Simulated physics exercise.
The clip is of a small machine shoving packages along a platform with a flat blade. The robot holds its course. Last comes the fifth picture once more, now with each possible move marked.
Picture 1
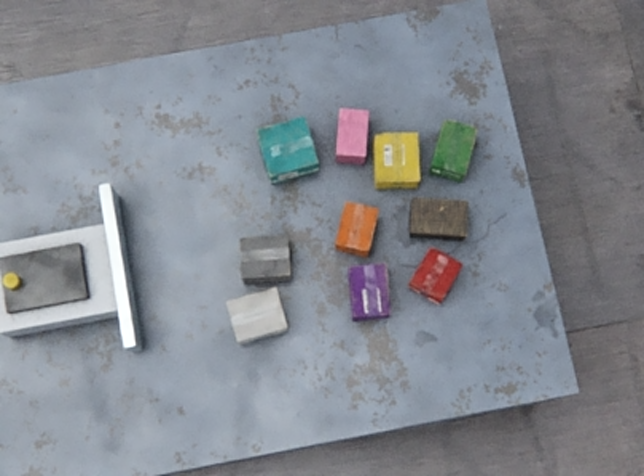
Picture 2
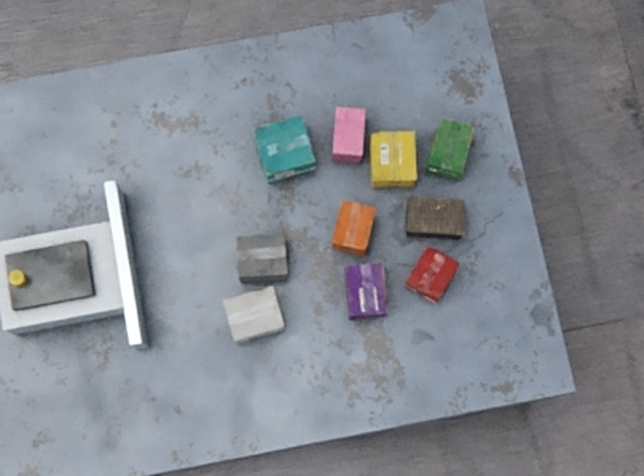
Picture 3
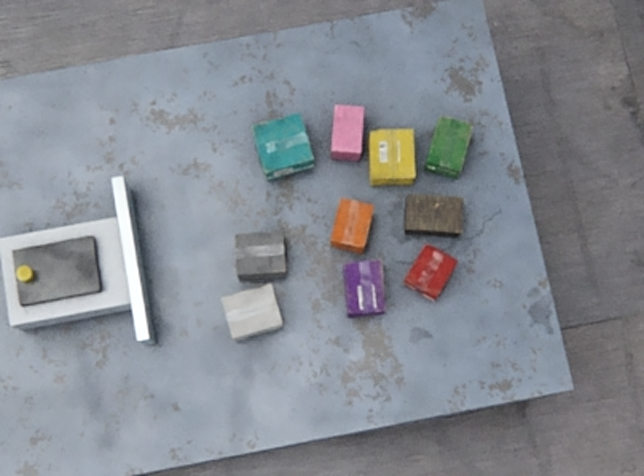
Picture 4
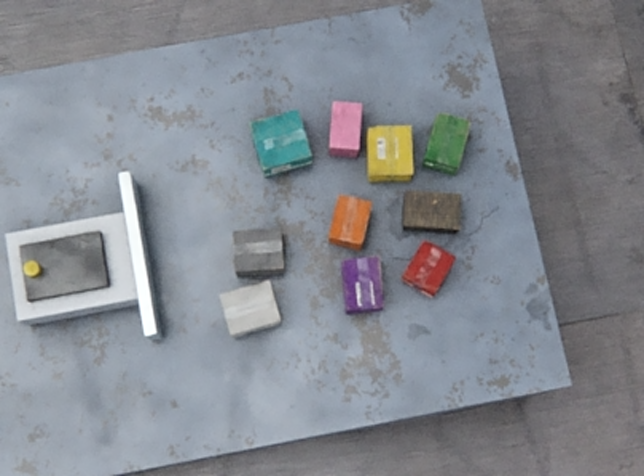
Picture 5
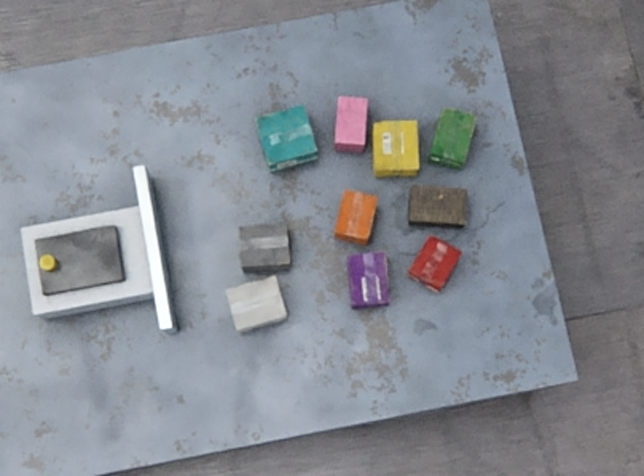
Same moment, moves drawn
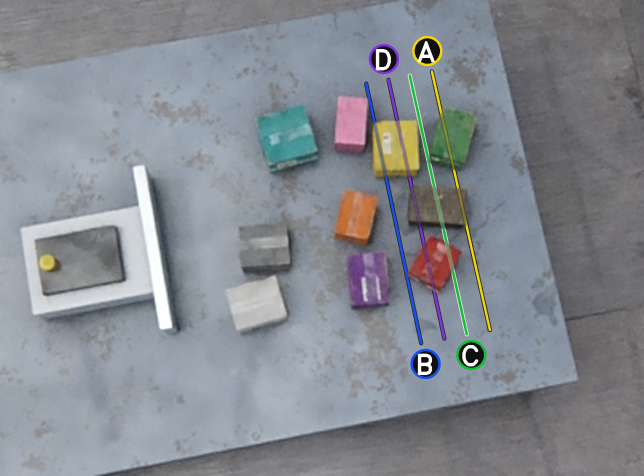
White robot with a flat front blade creeping right across a worn grey platform towards a loose cluster of colourful, unmoving boxes.
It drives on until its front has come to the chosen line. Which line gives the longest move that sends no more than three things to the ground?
No fourth one falls up to A.
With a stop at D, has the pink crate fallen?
By then, no.
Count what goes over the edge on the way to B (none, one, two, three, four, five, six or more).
In all, none.
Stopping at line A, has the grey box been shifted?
By then, yes.
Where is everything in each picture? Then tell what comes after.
In the first picture, green box (453, 151); purple box (369, 293); white box (258, 317).
In the second picture, robot (56, 274); red box (432, 275).
In the third picture, robot (63, 270); yellow parcel (391, 158).
In the fourth picture, robot (71, 265); orange parcel (350, 223).
In the fifth picture, robot (86, 259); black crate (438, 208); green box (452, 139); purple box (369, 281).
On the copy, A at (460, 198); B at (393, 211); C at (438, 202); D at (416, 206).
On A. First, robot (198, 237); white box (310, 296); grey box (297, 240).
Then, robot (311, 216); black crate (488, 195); red box (495, 243).
Finally, robot (397, 200); red box over the edge; black crate over the edge; two fallen.
By contrast, B is within the limit but short; C is within the limit but short; D is within the limit but short.
